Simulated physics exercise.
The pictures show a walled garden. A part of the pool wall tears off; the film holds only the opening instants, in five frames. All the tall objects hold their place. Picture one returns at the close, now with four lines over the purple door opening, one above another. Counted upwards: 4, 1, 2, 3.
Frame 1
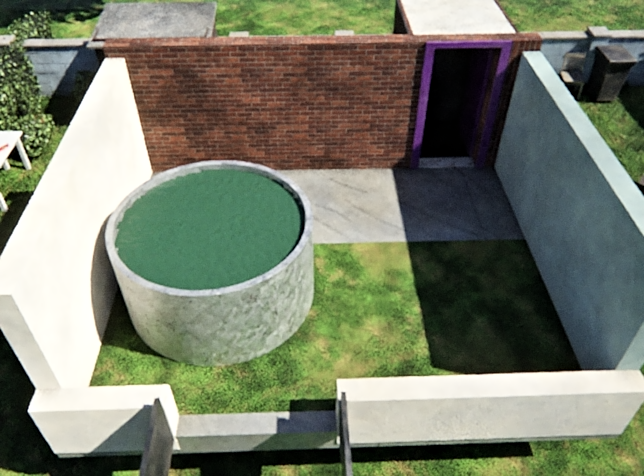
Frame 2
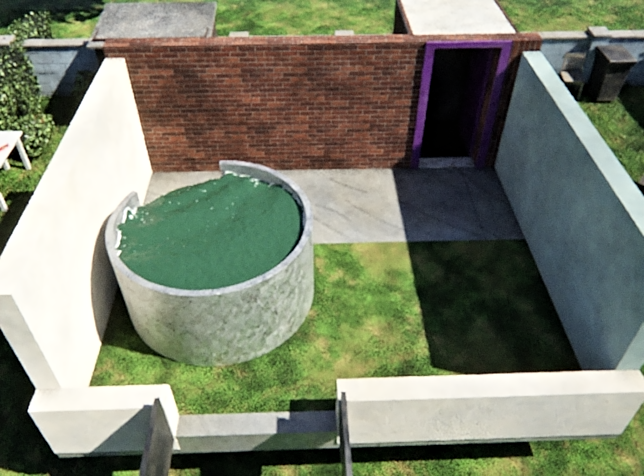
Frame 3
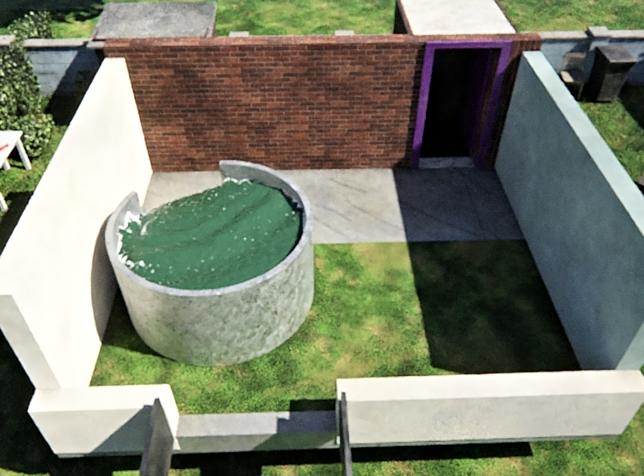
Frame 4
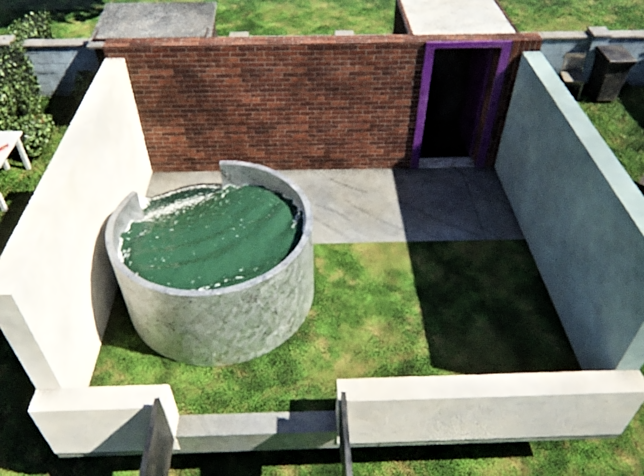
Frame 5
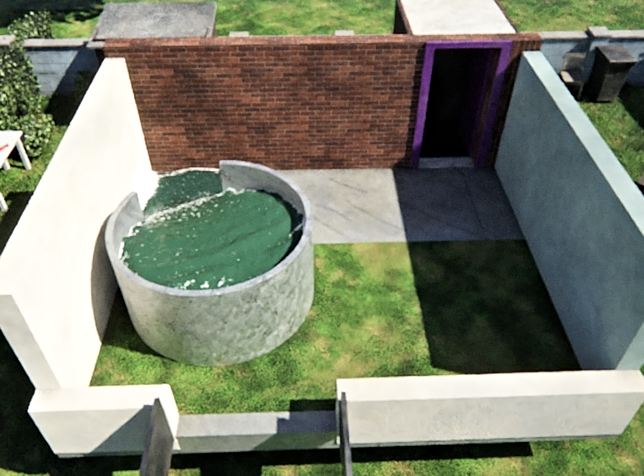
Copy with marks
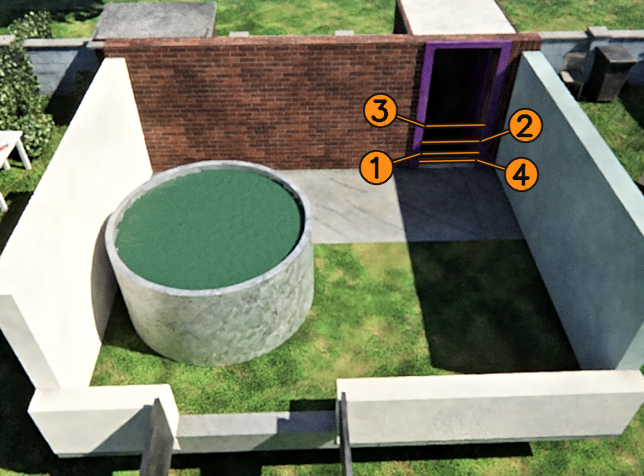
At first, green water lies still in a round stone pool inside a walled garden with a purple doorway. Then a gap appears in the pool's back-left rim, and the water tilts and ripples with white foam. The surface keeps churning, sinking a little below the rim, while the garden walls stay still.
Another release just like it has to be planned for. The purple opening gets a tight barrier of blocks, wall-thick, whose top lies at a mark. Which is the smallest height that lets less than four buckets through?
1.
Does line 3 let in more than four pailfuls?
No, that is safe.
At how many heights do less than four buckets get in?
Three of the four.
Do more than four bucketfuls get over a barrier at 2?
No, not at all.
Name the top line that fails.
4 it is.
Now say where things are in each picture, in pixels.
The first frame shows water in the pool at rest, its middle at (212, 225); foot of the purple doorway at (447, 167); open gate at (253, 379).
In the second frame, water covers 2 % of the ground, its front hidden from here.
In the third frame, water covers 6 % of the ground, its front hidden from here.
In the fourth frame, water covers 10 % of the ground, its front hidden from here.
In the fifth frame, water covers 14 % of the ground, its front hidden from here.
In orange, 1 at (449, 153); 2 at (451, 141); 3 at (454, 125); 4 at (448, 160); from the bottom up 4, 1, 2, 3.
For line 1, a bucket or two gets in.
For line 2, nothing gets over.
For line 3, nothing gets over.
For line 4, about 15 bucketfuls get in.
